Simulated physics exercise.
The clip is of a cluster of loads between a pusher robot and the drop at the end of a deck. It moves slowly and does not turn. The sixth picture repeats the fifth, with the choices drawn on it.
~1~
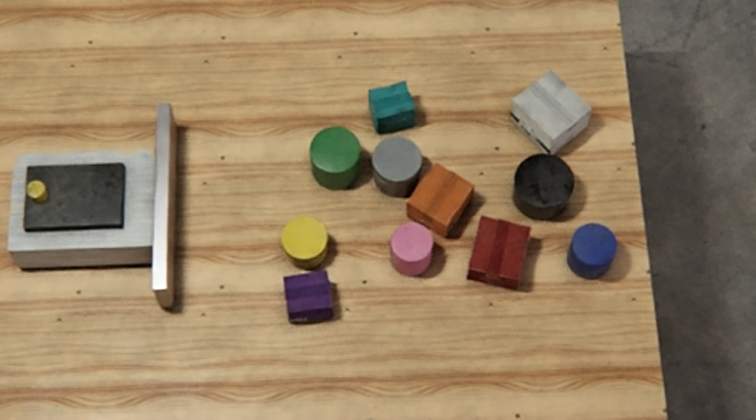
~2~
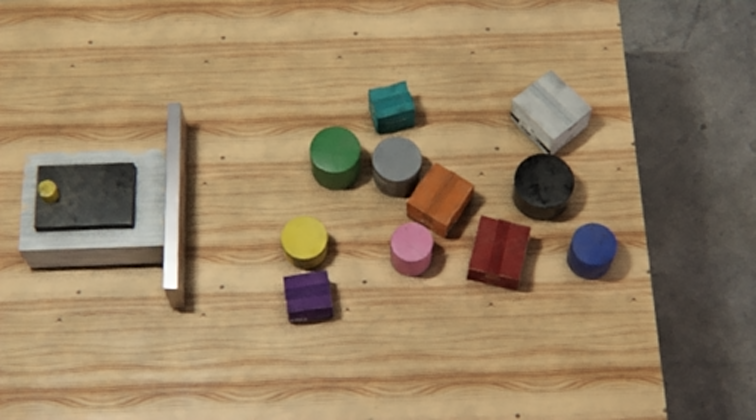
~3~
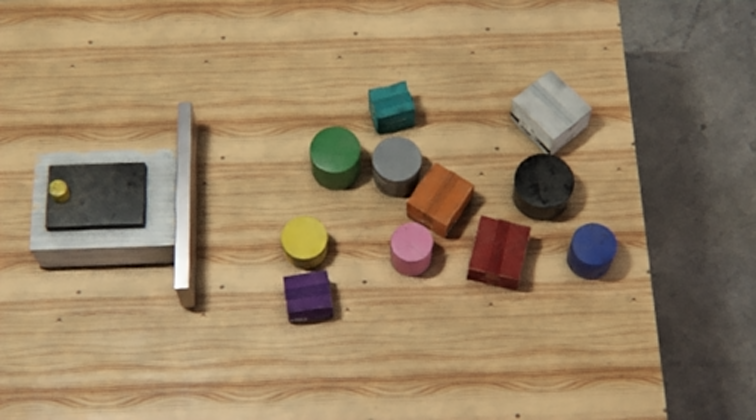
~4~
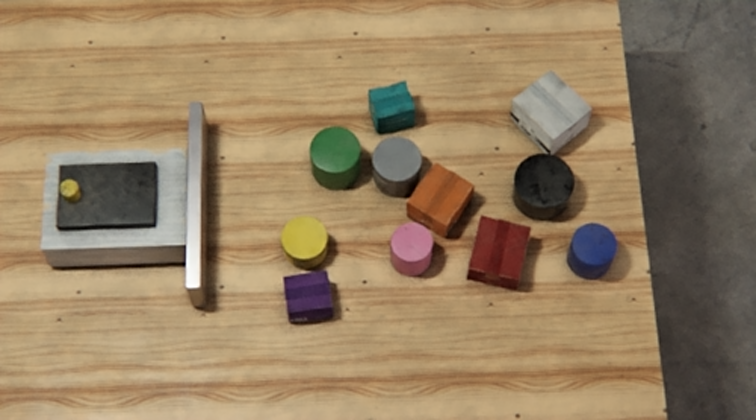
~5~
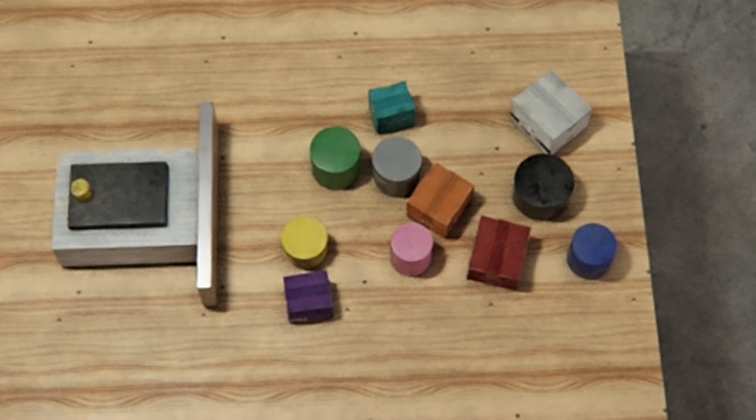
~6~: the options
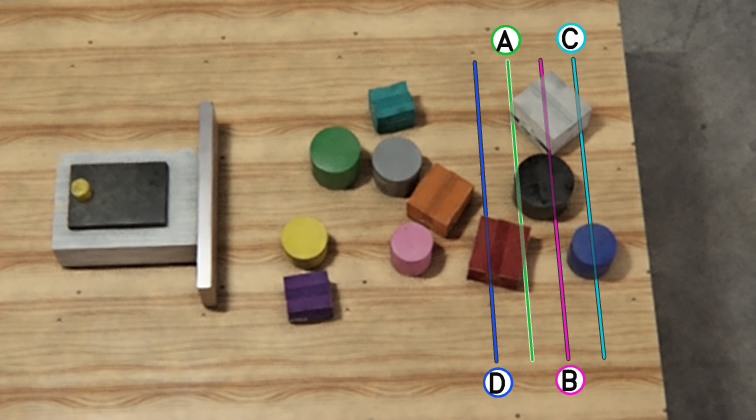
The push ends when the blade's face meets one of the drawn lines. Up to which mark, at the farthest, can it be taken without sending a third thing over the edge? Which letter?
Up to line B.
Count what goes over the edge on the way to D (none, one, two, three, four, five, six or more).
In all, none.
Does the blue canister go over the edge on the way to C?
By then, yes.
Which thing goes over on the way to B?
It is the blue canister.
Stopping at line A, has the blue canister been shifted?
Yes.
On the copy, A at (519, 204); B at (554, 203); C at (588, 202); D at (485, 205).
On B. First, robot (253, 190); purple box (365, 302); yellow pail (365, 241).
Then, robot (378, 186); black pail (553, 193); red parcel (536, 261).
Finally, robot (475, 182); blue canister over the edge; black pail (634, 205); one fallen.
By contrast, A is within the limit but short; C drops five; D is within the limit but short.
